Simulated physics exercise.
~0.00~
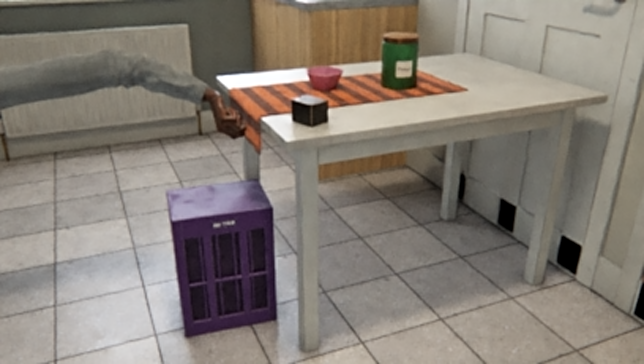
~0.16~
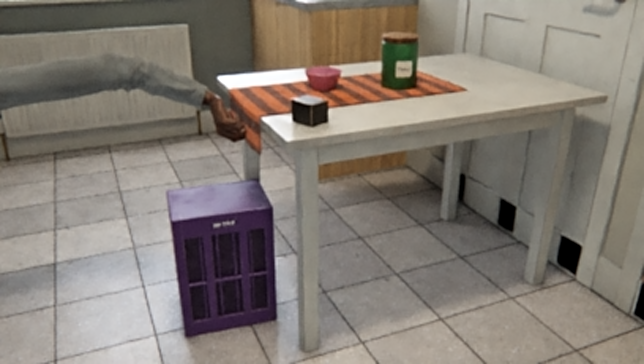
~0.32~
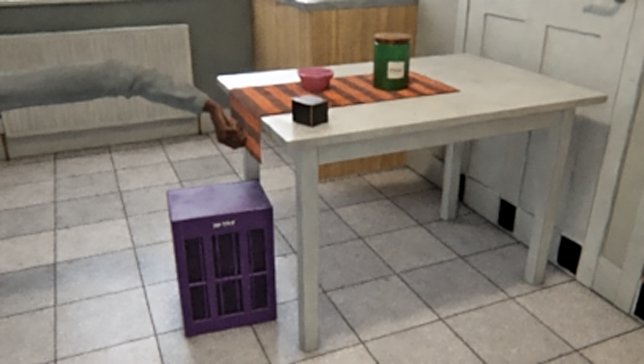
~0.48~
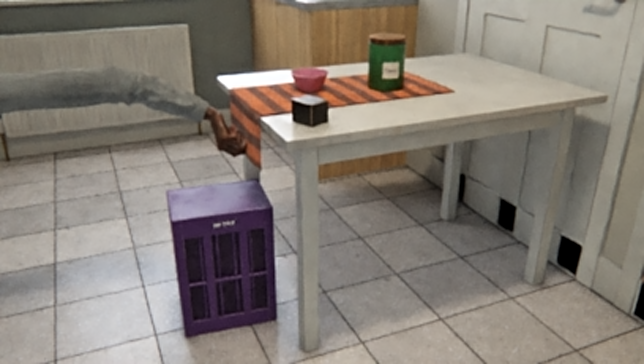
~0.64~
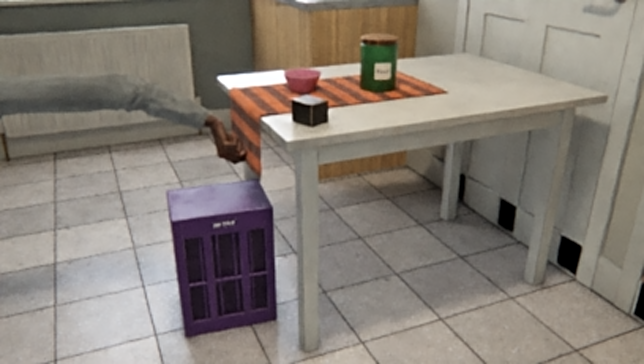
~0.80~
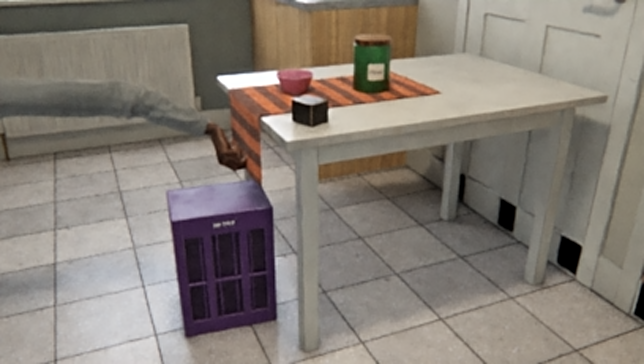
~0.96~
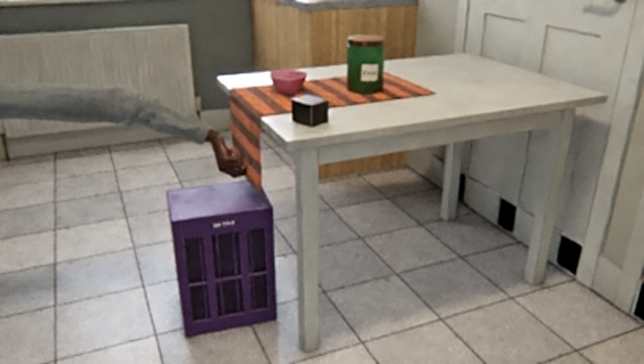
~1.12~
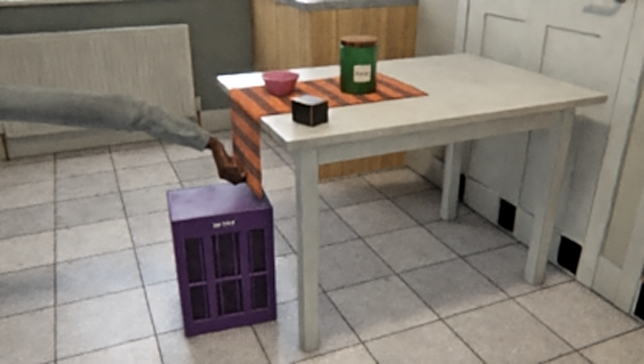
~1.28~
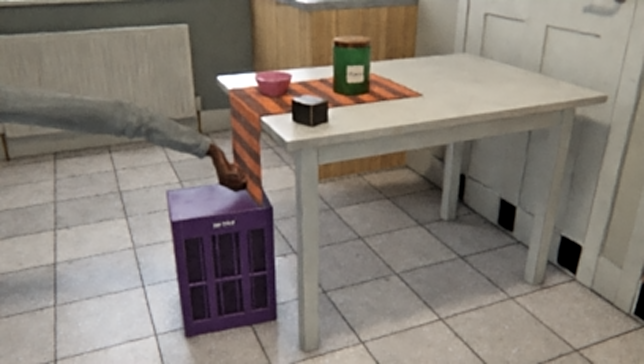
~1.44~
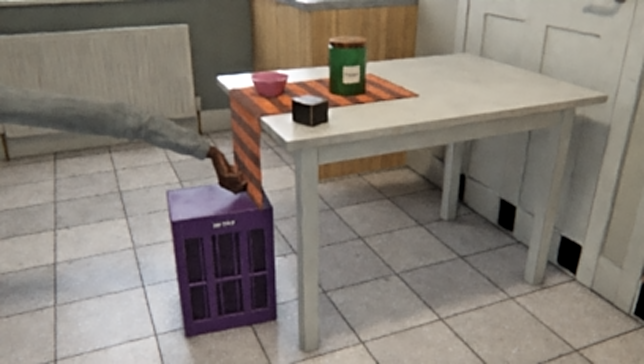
A grey-sleeved arm reaches in from the left, its hand gripping the hanging end of an orange, dark-striped tea towel on a white table, seen from a fixed, slightly raised view of a tiled kitchen. A pink bowl and an upright green canister stand on the cloth, with a black block near the table's front corner and a purple crate on the floor below. After a brief pause, the hand draws the towel gently left and down. The bowl and canister ride along with it, while the block stays put. Finally the hem reaches the crate and everything else remains on the table.
